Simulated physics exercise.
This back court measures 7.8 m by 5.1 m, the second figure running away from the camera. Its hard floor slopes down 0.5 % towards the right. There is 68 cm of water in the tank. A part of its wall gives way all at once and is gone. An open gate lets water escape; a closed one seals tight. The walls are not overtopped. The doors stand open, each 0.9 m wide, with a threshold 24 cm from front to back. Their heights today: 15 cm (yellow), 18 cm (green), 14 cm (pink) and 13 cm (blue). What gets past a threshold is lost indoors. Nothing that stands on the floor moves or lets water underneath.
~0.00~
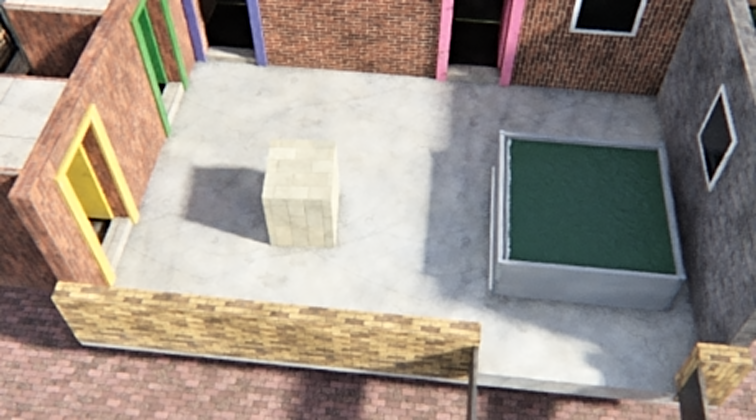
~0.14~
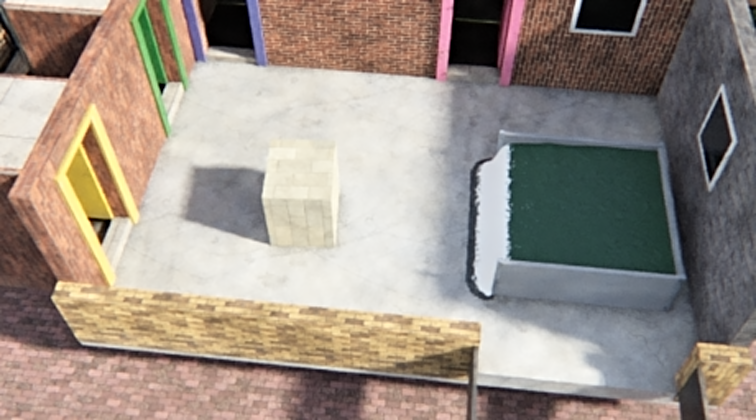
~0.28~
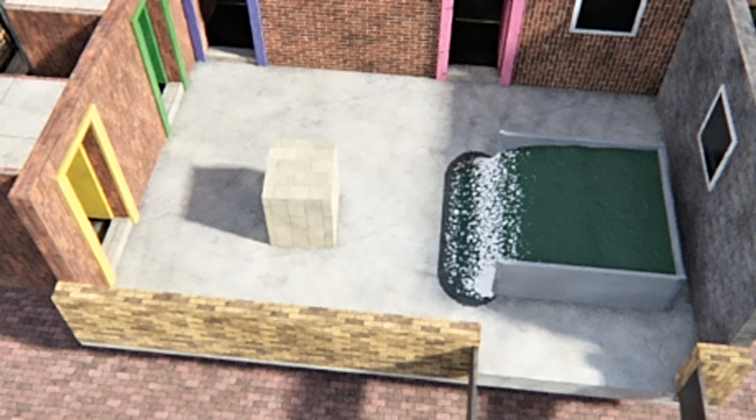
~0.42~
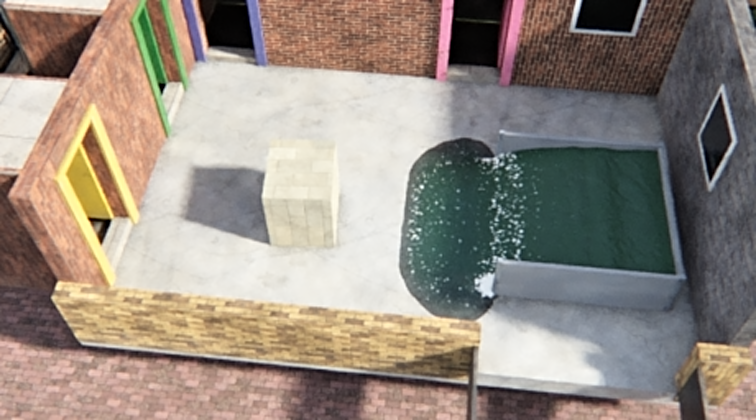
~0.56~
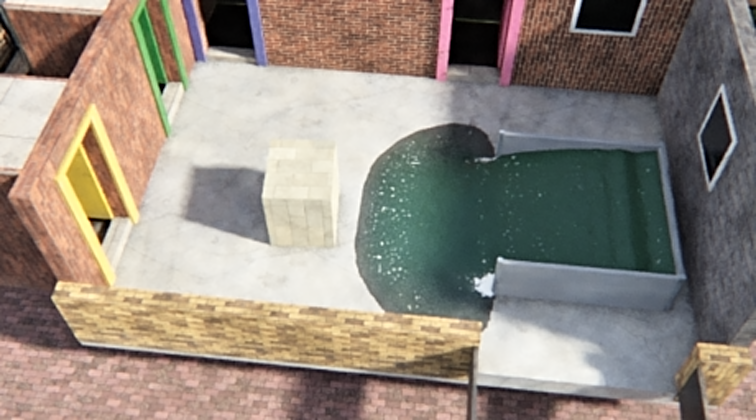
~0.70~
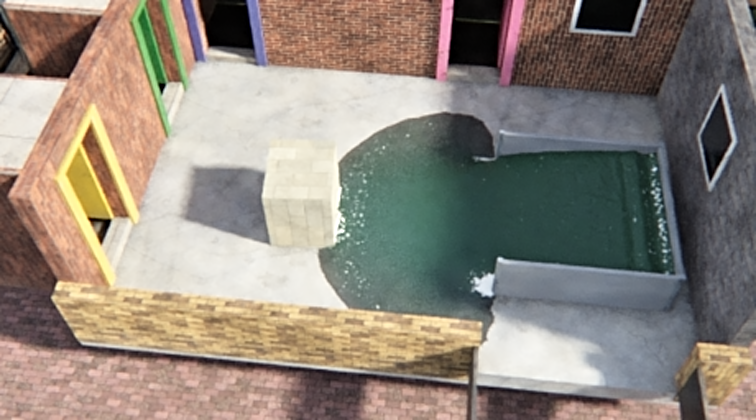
Dark green water pouring from the open left side of a grey tank, spreading across a walled courtyard and reaching a pale block.
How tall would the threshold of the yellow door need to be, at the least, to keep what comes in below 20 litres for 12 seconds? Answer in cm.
It would have to be roughly 20 cm high.
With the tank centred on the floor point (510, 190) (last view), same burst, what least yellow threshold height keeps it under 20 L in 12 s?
Some 16 cm.
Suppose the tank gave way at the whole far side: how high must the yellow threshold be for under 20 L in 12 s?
About 7.0 cm.
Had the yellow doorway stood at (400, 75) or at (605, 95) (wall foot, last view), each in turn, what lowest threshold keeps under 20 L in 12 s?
Roughly 12.0 and 11.5 cm.
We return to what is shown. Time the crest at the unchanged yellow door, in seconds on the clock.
At about 3.2 s.
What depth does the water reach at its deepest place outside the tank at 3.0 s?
About 40 cm.
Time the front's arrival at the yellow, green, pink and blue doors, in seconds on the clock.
Arrival: Yellow 1.6 s, green 1.8 s, pink 1.6 s, blue 2.2 s.
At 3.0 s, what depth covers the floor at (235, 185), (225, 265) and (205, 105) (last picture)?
In that order: 1, 5 and 8 cm.
After 1.4 s water covers 45 % of the floor, deepest (42 cm) near (349, 219); it has not reached the yellow door.
After 3.0 s water covers 65 % of the floor, deepest (40 cm) near (196, 61); 25 cm at the yellow door, 7 litres in over its 15 cm threshold.
After 12.0 s water covers 100 % of the floor, deepest (16 cm) near (512, 150); 7 cm at the yellow door, 54 litres in over its 15 cm threshold.
At the yellow door as built, the water arrived by 1.7 s and peaked near 25 cm at 3.2 s.
With a threshold of 16 cm, 45 litres would have come in within the 12 s; with 21.5 cm, 13 litres. So under 20 litres takes about 20 cm.
